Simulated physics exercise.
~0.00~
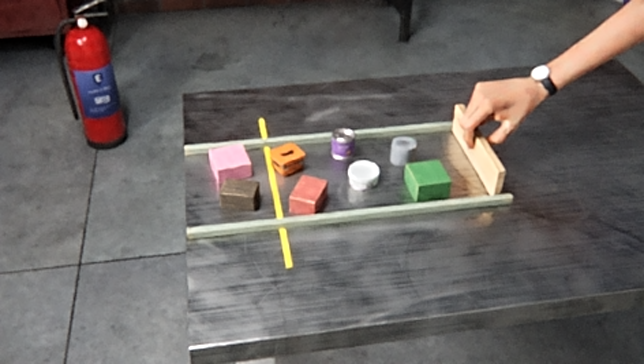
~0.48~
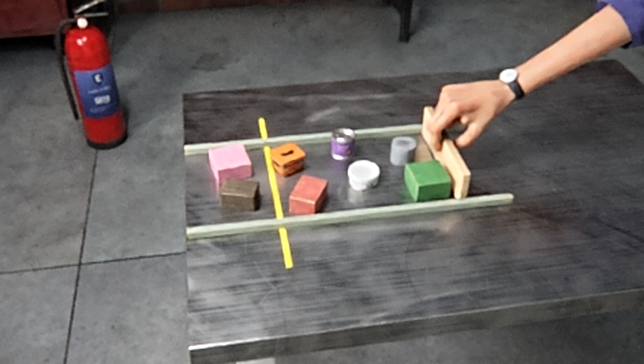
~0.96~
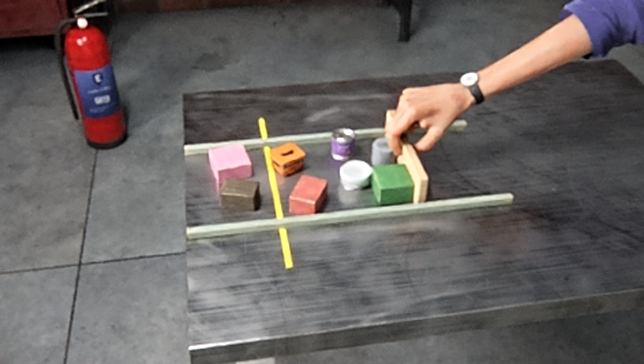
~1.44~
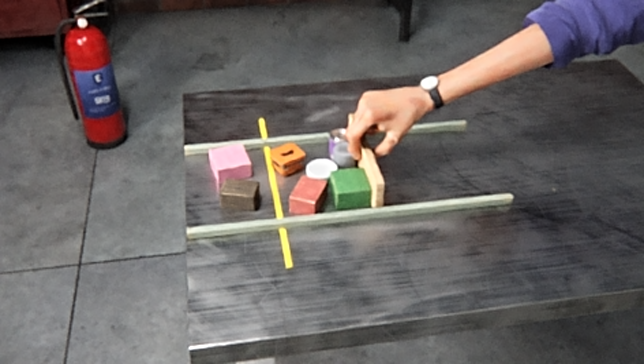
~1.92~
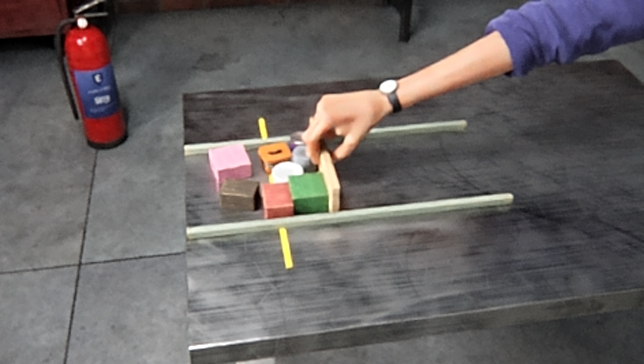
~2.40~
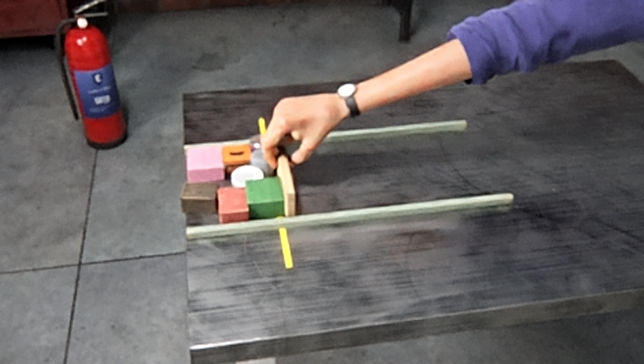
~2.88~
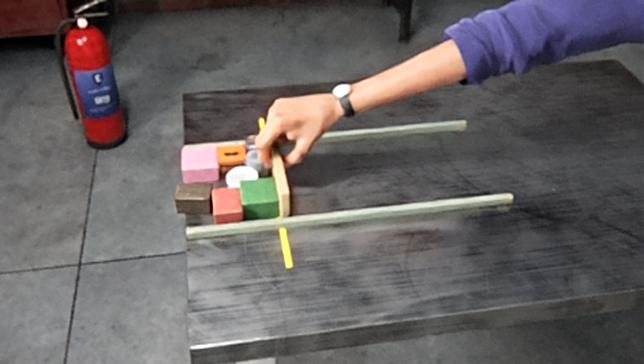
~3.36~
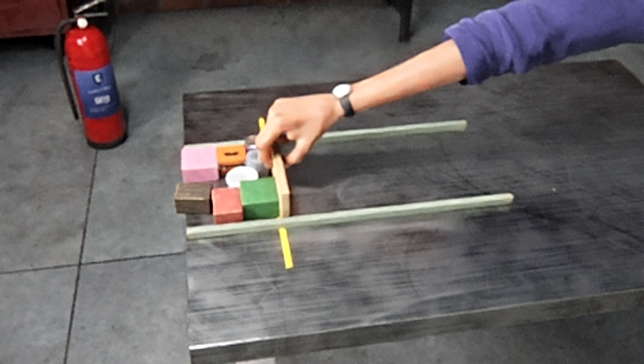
A hand slides a wooden board left, bunching the objects at the table's edge, none falling.
